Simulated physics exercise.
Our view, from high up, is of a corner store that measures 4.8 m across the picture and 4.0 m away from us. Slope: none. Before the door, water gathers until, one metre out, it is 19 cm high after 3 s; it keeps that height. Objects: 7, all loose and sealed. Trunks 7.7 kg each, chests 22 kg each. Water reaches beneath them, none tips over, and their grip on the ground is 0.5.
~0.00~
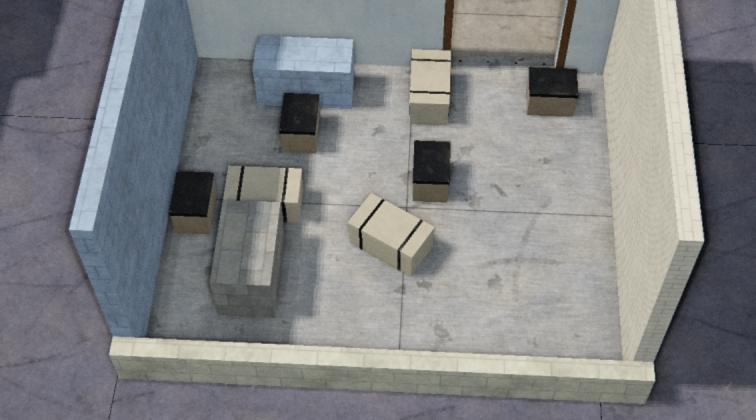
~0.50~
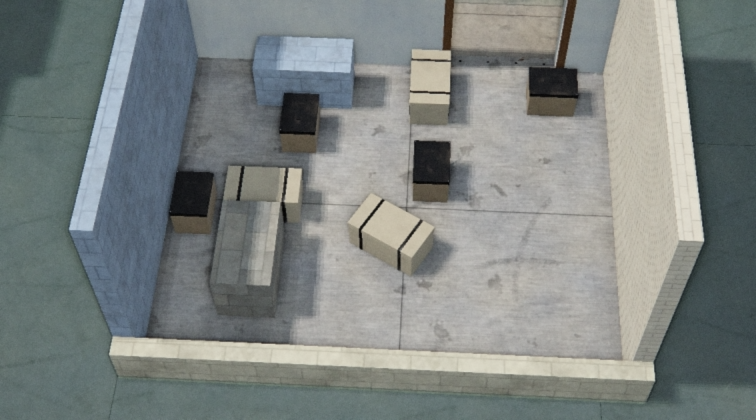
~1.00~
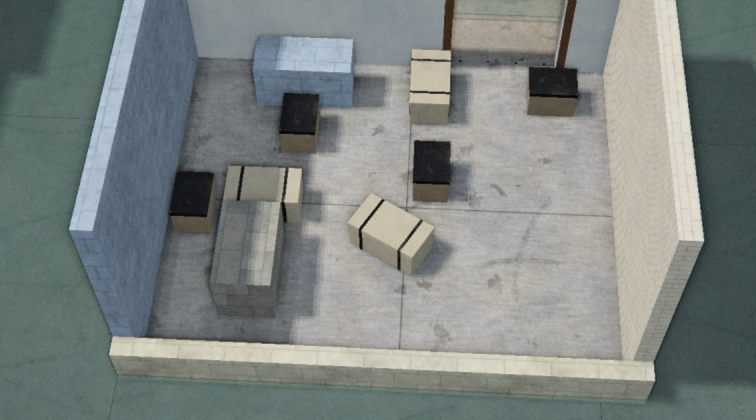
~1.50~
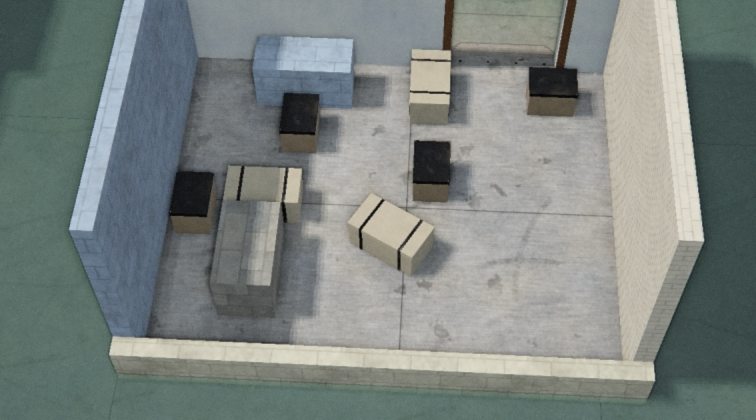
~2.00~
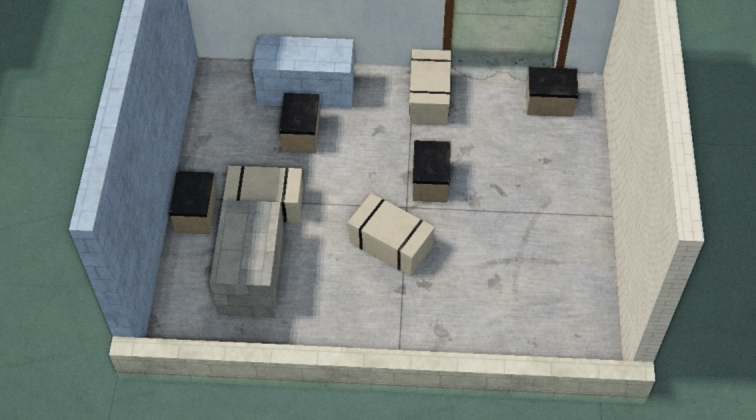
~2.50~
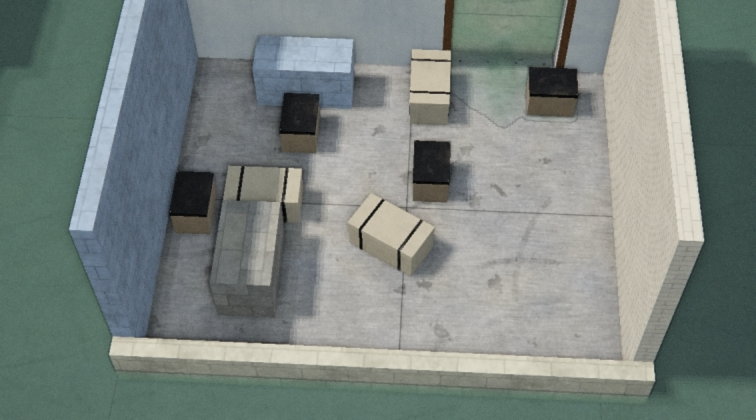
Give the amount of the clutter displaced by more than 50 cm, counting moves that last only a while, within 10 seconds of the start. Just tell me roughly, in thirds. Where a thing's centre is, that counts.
Roughly under a third.
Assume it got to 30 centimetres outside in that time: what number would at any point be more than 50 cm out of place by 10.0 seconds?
You'd get 5 in that case.
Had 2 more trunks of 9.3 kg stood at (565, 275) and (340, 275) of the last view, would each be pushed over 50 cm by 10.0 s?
So the first ends up beyond that distance while the second ends up within that distance.
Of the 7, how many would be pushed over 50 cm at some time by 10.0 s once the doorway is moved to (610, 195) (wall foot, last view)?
2.
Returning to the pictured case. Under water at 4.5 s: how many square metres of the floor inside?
Somewhere about 8.0 m2, give or take.
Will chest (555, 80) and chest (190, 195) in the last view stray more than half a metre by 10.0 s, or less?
Taking them in order, the first is above the mark and the second is below the mark.
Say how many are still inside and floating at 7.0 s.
1.
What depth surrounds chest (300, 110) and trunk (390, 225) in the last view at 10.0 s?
Close to 3 and 5 centimetres.
After 3.5 s 0 of 7 are over 50 cm from their spots; 0 afloat.
After 4.5 s 0 of 7 are over 50 cm from their spots; 0 afloat.
After 7.0 s 1 of 7 are over 50 cm from their spots; 1 afloat.
After 10.0 s 1 of 7 are over 50 cm from their spots, and 1 have been at some point; 3 afloat.
